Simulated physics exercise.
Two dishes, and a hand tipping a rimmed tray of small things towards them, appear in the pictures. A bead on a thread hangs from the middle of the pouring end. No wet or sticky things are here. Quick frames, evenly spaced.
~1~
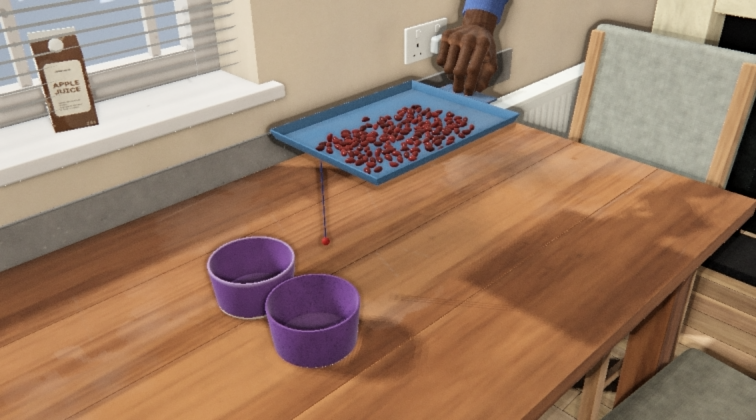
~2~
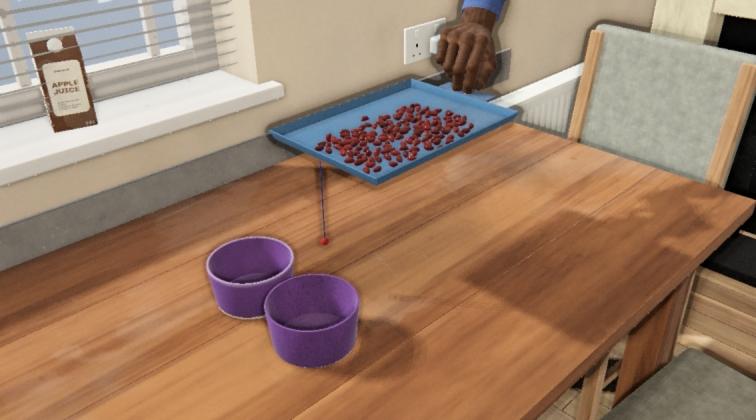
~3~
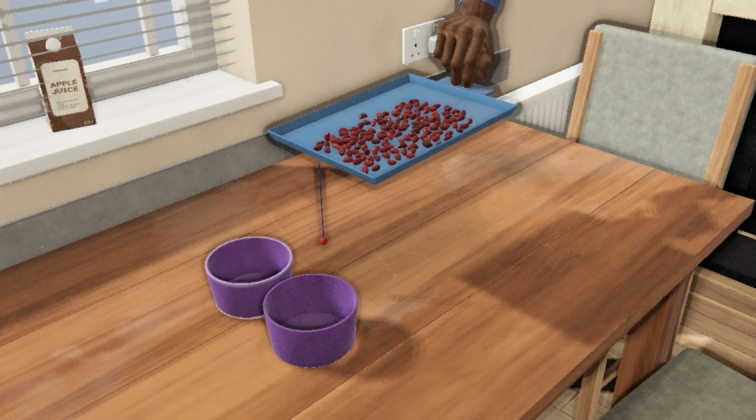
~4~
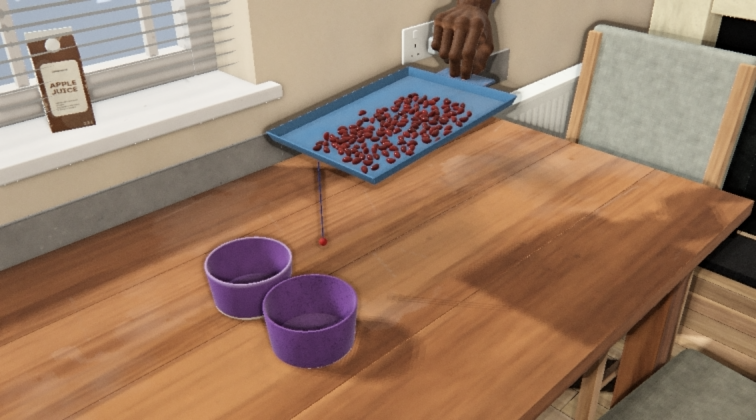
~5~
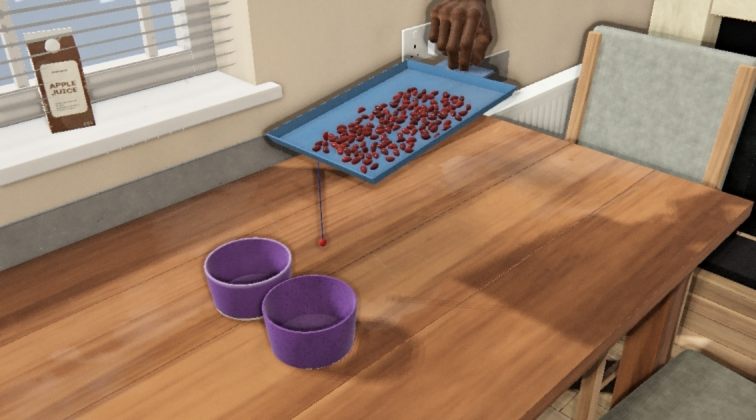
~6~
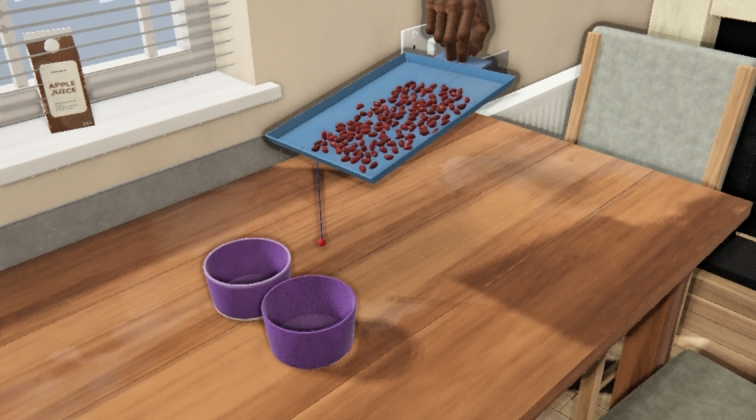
On a wooden table, two purple dishes sit still as a hand slightly tilts a blue tray of beans.
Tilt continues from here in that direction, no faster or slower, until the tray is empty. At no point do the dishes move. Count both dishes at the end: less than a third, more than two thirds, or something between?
In the end the dishes will hold a fair part, one to two thirds of the load.
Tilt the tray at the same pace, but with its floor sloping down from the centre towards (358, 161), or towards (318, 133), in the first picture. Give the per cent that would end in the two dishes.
I'd put it at some 30 % and then some 10 %.
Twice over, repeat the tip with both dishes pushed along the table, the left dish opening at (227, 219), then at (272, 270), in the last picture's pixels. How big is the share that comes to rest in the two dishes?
60, then 50 %.
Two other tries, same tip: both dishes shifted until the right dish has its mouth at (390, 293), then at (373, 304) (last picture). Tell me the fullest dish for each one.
Try 1: The left-hand one. Try 2: The left-hand one.
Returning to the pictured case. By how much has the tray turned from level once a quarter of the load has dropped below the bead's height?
The angle is around 75°.
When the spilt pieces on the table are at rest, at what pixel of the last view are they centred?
My estimate puts the centre near (290, 276).
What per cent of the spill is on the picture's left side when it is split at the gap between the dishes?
Left fraction: Around 40 per cent.
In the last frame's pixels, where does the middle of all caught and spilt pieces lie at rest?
Close to (276, 296) in the last picture.
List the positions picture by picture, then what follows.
Corners of the pouring end at (276, 130) and (377, 176), level; middle of the load at (404, 133), kidney beans; left dish at (218, 293); right dish at (277, 339); bead on its thread at (326, 241), in the first picture.
Corners of the pouring end at (275, 130) and (376, 175), level; middle of the load at (404, 132), in the second picture.
Corners of the pouring end at (273, 130) and (375, 175), tipped barely, lowest at the left corner; middle of the load at (402, 129), in the third picture.
Corners of the pouring end at (272, 132) and (374, 175), tipped a little, lowest at the left corner; middle of the load at (401, 125), in the fourth picture.
Corners of the pouring end at (272, 133) and (373, 175), tipped a little, lowest at the left corner; middle of the load at (400, 121), in the fifth picture.
Corners of the pouring end at (271, 134) and (371, 175), tipped a little, lowest at the left corner; middle of the load at (399, 117); left dish at (214, 294); right dish at (274, 340), in the sixth picture.
Soon after the last picture, tray tipped steeply; nearly all on the tray; a stray few outside both; a small part in the air.
A little later, tray tipped right over; about a quarter on the tray; a small part in the right dish; a small part in the left dish; about a quarter outside both; about a quarter in the air.
Later still, tray tipped past a quarter turn; about a quarter in the right dish; about a quarter in the left dish; about half outside both.
At rest, tray tipped past a quarter turn; about a quarter in the right dish; about a quarter in the left dish; about half outside both.
